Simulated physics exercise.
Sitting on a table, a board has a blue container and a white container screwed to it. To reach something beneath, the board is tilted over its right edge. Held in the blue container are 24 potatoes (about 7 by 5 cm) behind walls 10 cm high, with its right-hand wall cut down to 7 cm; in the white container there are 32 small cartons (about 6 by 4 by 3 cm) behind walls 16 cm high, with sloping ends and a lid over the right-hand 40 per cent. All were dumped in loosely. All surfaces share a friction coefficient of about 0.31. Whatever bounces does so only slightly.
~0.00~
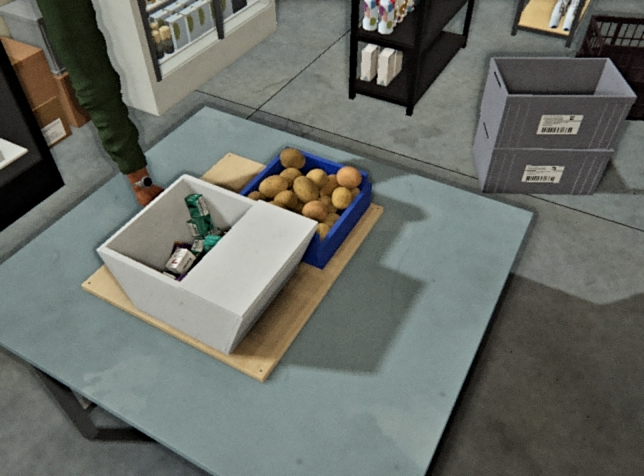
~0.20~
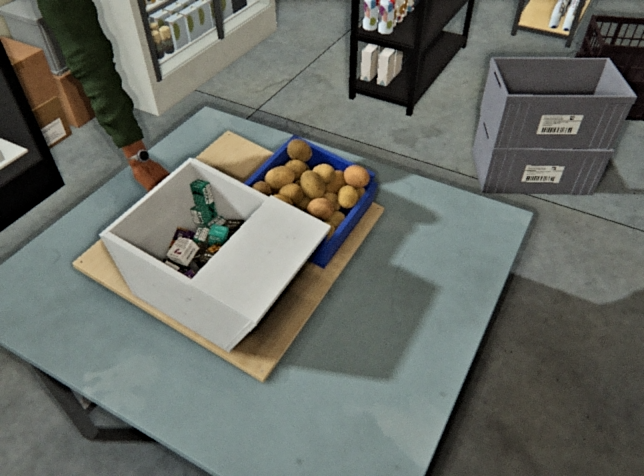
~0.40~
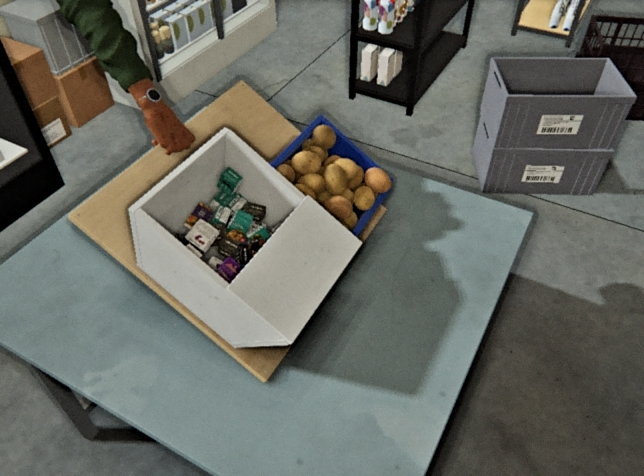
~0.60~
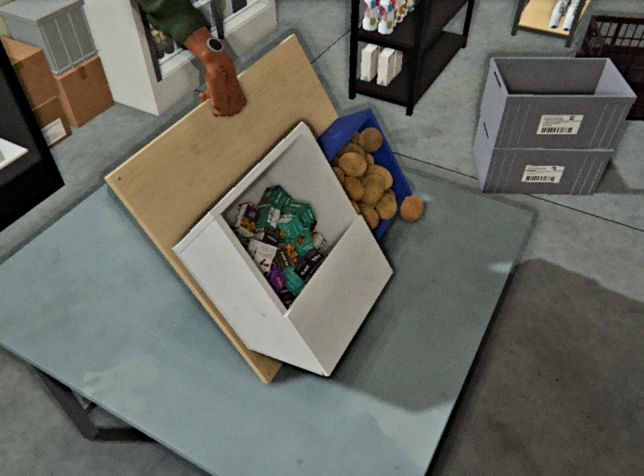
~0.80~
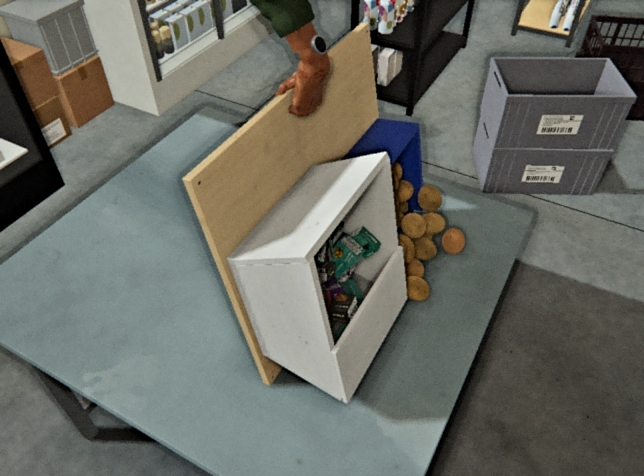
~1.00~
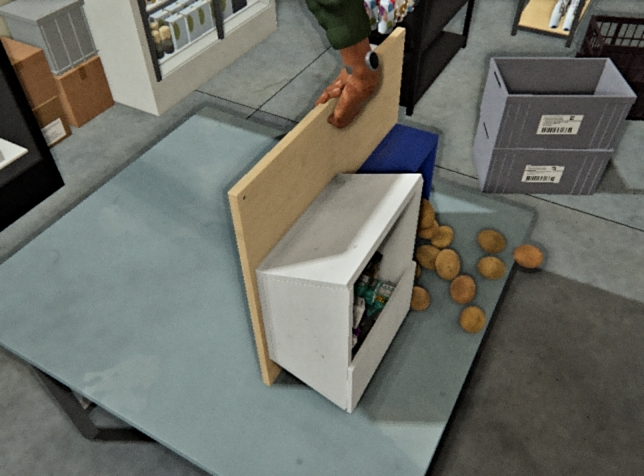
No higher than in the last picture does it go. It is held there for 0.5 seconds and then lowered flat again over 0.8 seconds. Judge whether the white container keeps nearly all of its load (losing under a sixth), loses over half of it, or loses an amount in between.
It keeps nearly all of its load.
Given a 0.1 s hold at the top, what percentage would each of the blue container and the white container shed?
That would cost blue container 80 per cent of its load and white container 0 per cent.
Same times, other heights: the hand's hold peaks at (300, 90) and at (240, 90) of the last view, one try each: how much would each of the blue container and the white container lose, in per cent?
Blue container: 60 %, then 50 %; white container: 0 %, then 0 %.
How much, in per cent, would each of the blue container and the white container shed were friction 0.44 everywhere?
That would cost the blue container 80 and the white container 0 per cent of the load.
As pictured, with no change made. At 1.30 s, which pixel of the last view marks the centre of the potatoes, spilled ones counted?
Centre: Around (429, 258) px.
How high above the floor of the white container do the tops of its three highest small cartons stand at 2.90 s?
It comes to close to 13 centimetres.
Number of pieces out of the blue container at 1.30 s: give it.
Blue container: About 16.
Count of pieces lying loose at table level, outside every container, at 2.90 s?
Tally: Some 12.
After 1.30 s, tilt 89°; the blue container is down by 16 of 24 and the white container is down by 1 of 32.
After 1.69 s, tilt 76°; the blue container is down by 19 of 24 and the white container is down by 1 of 32.
After 2.22 s, tilt 2°; the blue container is down by 19 of 24 and the white container is down by 1 of 32.
When it is over (at 2.90 s), the blue container is down by 19 of 24 and the white container is down by 1 of 32. Asked share, 1 of 32, 3 per cent.
